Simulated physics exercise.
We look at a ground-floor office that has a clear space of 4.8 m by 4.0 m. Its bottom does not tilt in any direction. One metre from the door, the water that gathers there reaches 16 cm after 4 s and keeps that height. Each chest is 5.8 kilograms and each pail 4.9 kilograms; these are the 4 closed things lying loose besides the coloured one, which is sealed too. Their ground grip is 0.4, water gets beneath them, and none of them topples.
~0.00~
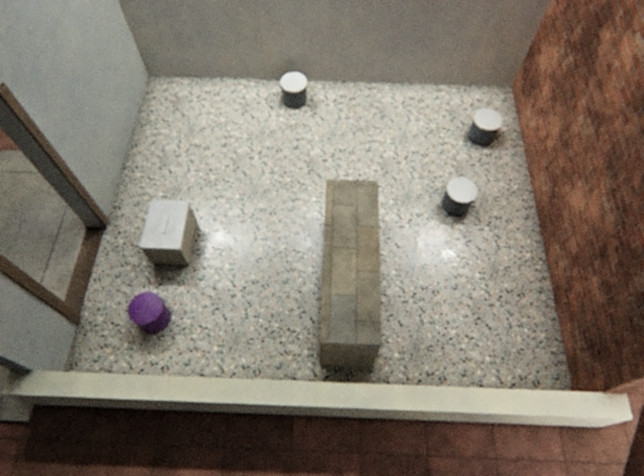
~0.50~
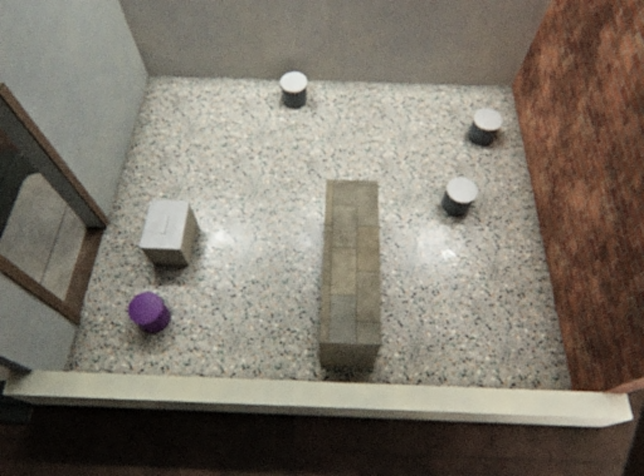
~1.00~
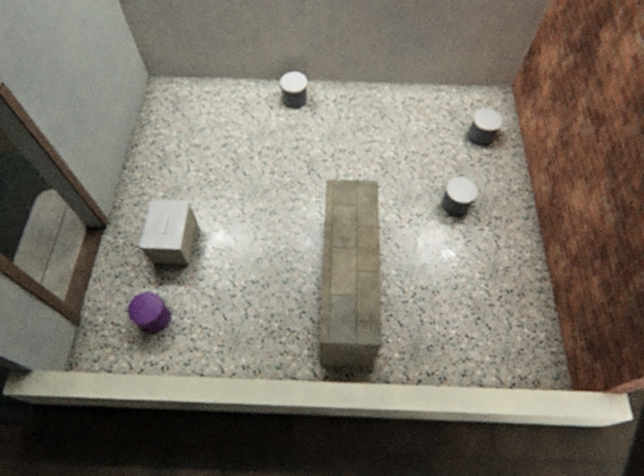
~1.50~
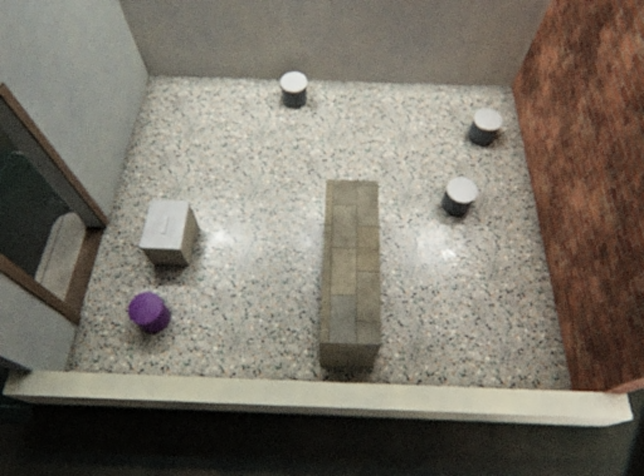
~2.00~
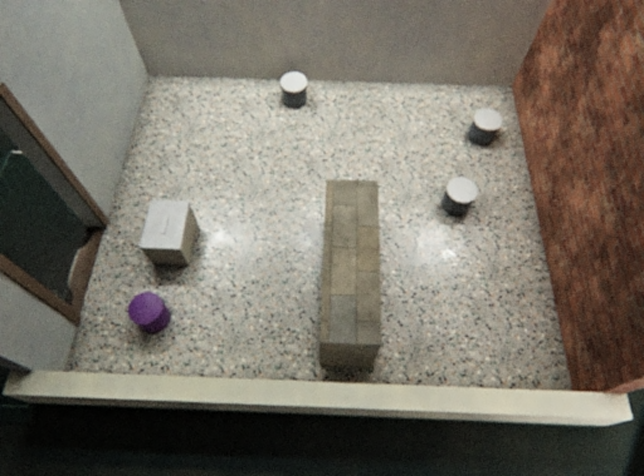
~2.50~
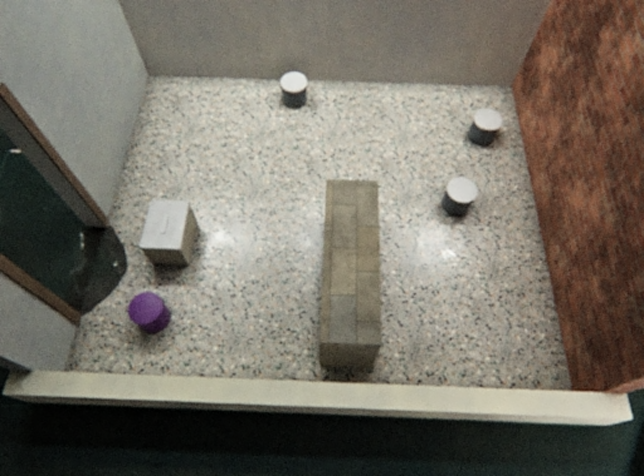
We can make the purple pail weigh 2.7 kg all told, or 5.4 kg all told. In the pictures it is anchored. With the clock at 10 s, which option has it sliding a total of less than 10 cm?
I would say both masses fall short.
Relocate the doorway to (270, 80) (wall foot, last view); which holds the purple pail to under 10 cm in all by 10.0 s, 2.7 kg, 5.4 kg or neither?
Note: Neither mass keeps it.
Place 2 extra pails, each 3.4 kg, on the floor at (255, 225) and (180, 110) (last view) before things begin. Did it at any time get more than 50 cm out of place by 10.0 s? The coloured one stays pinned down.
Note, in sequence: Exceeded, not exceeded.
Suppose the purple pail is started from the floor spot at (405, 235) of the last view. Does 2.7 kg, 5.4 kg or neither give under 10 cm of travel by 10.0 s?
Well, any option works.
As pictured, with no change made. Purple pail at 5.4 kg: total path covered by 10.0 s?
Total path: Around 120 cm.
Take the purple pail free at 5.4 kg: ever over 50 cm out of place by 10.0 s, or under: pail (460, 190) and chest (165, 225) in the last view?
So that's not as far for the first and further for the second.
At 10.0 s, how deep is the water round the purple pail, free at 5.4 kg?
About 10 cm.
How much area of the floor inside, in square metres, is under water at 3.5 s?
The covered patch comes to about 1.5 m2.
After 3.5 s the purple pail would be 0 cm from its start with 2.7 kg and 0 cm from its start with 5.4 kg; 2 cm of water round it then.
After 4.5 s the purple pail would be 53 cm from its start with 2.7 kg and 19 cm from its start with 5.4 kg; 4 cm of water round it then.
After 7.0 s the purple pail would be 157 cm from its start with 2.7 kg and 92 cm from its start with 5.4 kg; 8 cm of water round it then.
After 10.0 s the purple pail would be 159 cm from its start with 2.7 kg and 114 cm from its start with 5.4 kg; 10 cm of water round it then.
